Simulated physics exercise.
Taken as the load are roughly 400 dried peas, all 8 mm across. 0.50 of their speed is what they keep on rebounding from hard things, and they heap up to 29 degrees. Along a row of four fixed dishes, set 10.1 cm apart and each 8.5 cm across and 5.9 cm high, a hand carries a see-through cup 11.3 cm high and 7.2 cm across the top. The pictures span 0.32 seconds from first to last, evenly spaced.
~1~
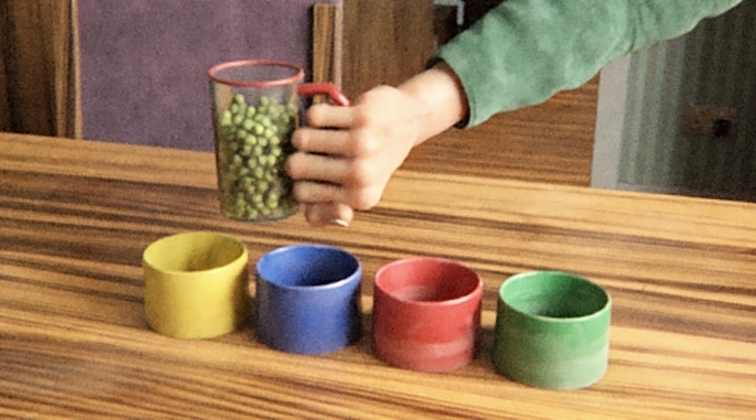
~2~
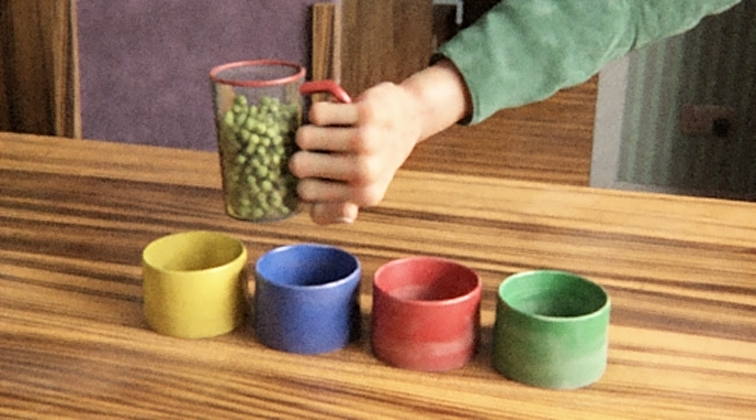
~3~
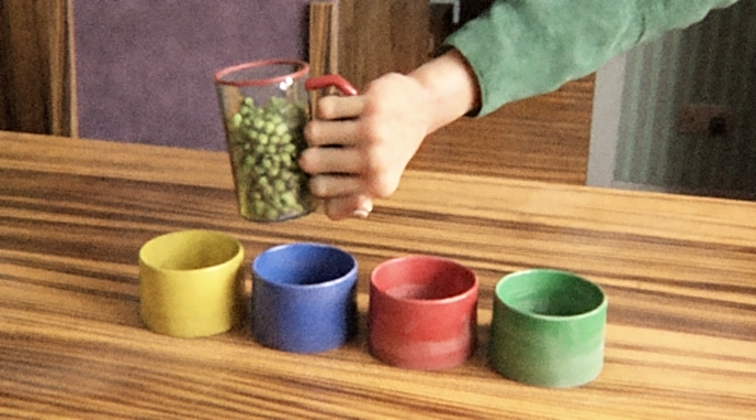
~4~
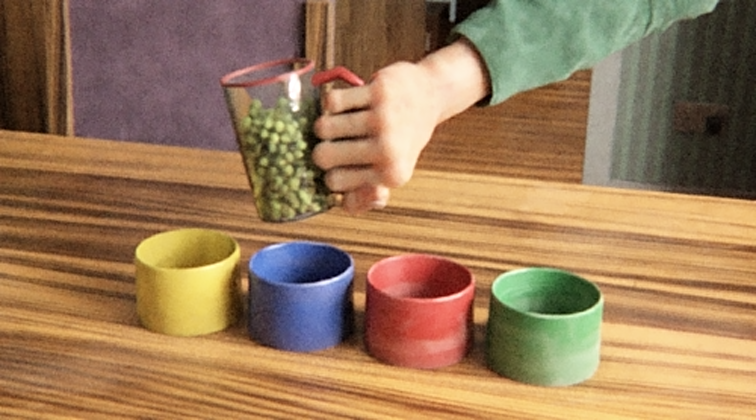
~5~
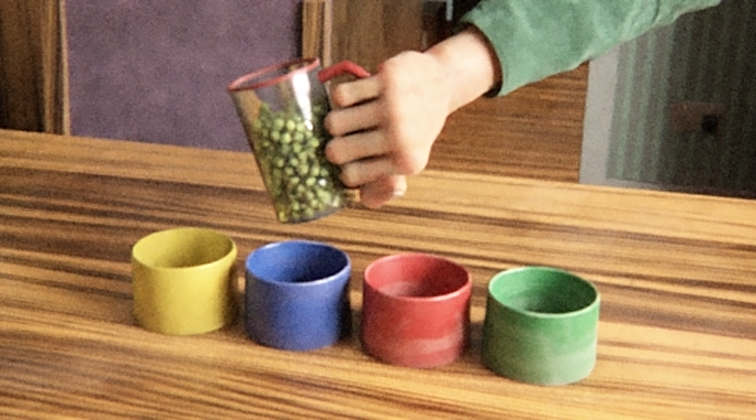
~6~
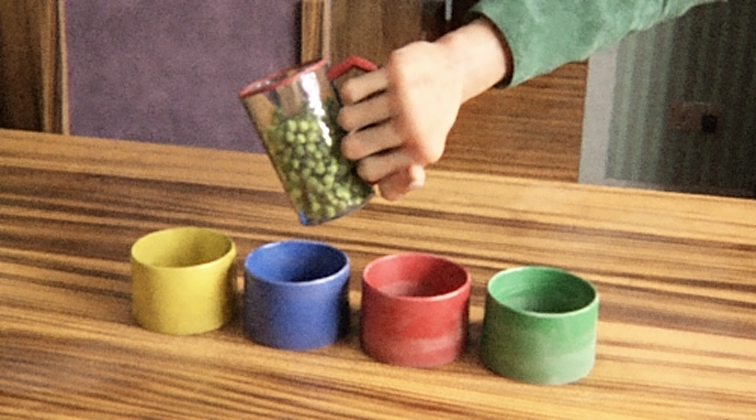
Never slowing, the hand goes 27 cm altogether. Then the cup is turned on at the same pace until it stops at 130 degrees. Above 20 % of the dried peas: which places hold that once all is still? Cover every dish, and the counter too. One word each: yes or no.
Red: No; blue: No; green: Yes; yellow: No; counter: Yes.
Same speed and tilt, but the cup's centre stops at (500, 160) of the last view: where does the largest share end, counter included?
Most of it ends up at red.
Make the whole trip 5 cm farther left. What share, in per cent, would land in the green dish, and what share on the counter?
Then the green dish would get 0 and the counter 0.
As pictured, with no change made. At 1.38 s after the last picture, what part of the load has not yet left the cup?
0 per cent.
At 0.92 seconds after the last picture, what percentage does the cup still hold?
Some 90 per cent.
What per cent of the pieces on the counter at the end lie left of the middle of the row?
Roughly 10 per cent of them.
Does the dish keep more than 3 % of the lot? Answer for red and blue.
As for red, correct, and as for blue, not so.
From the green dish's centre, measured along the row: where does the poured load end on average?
Offset: About 4 cm, leftward.
Then, 0.55 s after the last picture, tilt 74 degrees; cup holds 100 %.
Then, 0.92 s after the last picture, tilt 107 degrees; cup holds 90 %, red 5 %.
Then, 1.38 s after the last picture, tilt 130 degrees; cup holds 0 %, red 10 %, green 60 %.
In the end, red 10 %, blue 0 %, green 60 %, yellow 0 %, counter 30 %.
